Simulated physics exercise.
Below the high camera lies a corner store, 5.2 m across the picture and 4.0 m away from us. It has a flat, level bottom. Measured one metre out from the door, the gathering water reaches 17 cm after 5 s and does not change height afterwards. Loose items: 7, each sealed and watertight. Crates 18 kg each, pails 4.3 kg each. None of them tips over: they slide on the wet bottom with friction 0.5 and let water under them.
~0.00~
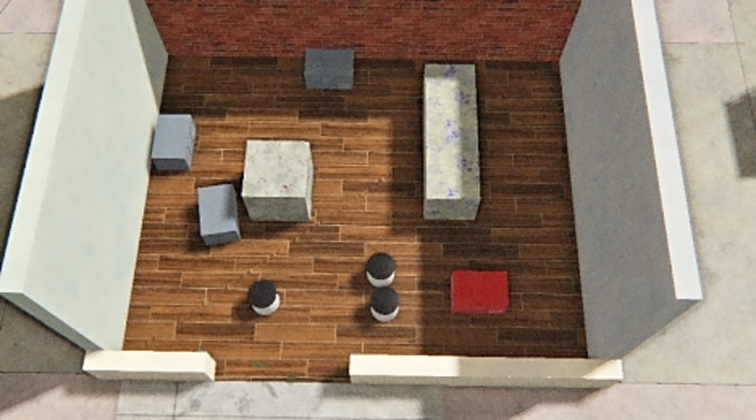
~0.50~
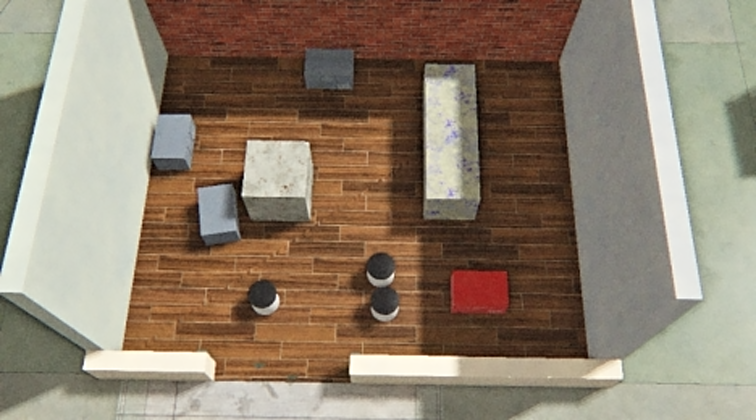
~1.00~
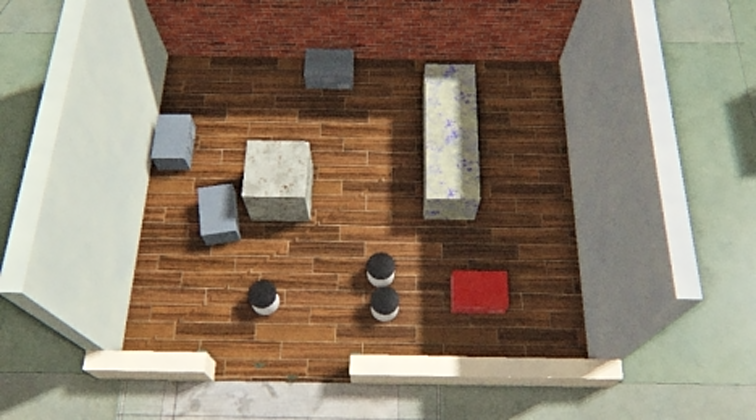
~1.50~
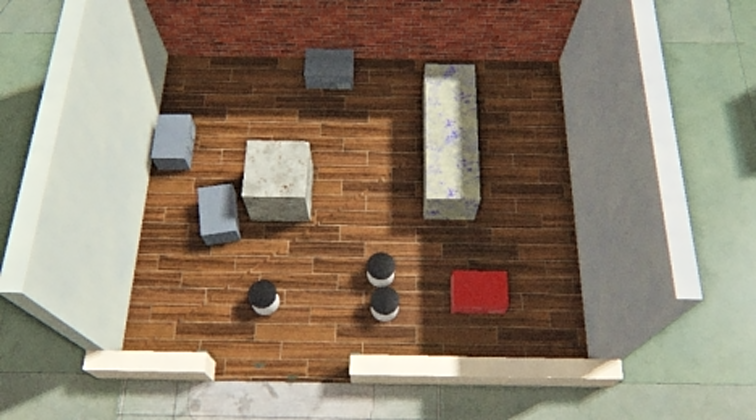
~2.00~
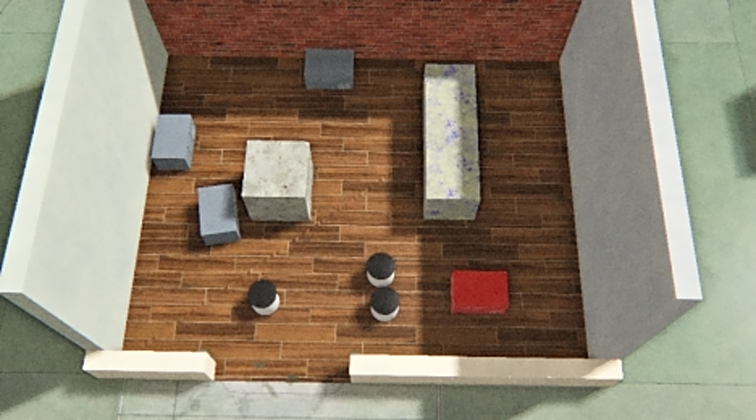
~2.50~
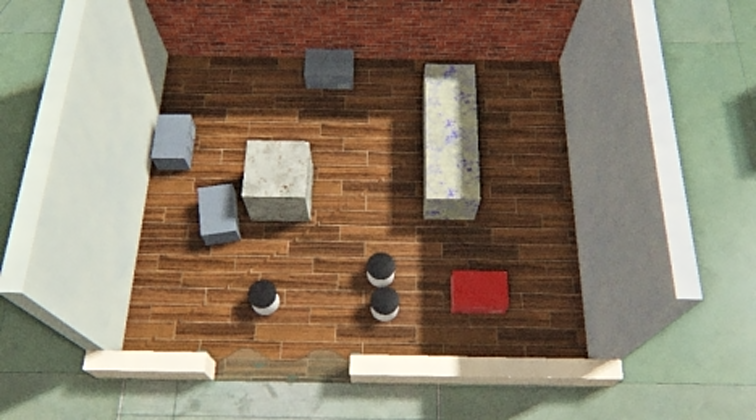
A roofless corner store with a plank floor and red brick back wall is seen from high above by a still camera. Blue-grey boxes and a pale block stand left and back, a long speckled counter right, and black-topped pails and a red crate in front, all motionless. Greenish water spreads over the grey paving outside, shrinking the pale patch by the door, then thinly crosses the doorway.
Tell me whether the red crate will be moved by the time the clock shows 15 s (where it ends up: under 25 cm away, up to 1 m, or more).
Looks like it will keep its position.
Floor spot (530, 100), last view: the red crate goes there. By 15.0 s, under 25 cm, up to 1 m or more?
Looks like it is pushed slightly.
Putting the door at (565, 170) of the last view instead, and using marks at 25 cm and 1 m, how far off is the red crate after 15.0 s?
Outcome: The red crate moves far off.
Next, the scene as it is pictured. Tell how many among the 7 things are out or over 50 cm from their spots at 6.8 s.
Answer: 1.
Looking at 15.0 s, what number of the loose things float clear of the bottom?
It comes to 5.
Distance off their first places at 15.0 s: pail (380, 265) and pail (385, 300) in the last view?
Respectively 30 and 0 cm.
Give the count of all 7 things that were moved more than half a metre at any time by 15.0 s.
By my count, 4.
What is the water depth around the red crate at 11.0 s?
Depth approx. 2 cm.
After 3.5 s the red crate is near (481, 288), 0.0 m from its start, aground; 0 afloat.
After 6.8 s the red crate is near (481, 288), 0.0 m from its start, aground; 1 afloat.
After 11.0 s the red crate is near (481, 288), 0.0 m from its start, aground; 2 afloat.
After 15.0 s the red crate is near (481, 288), 0.0 m from its start, aground; 5 afloat.
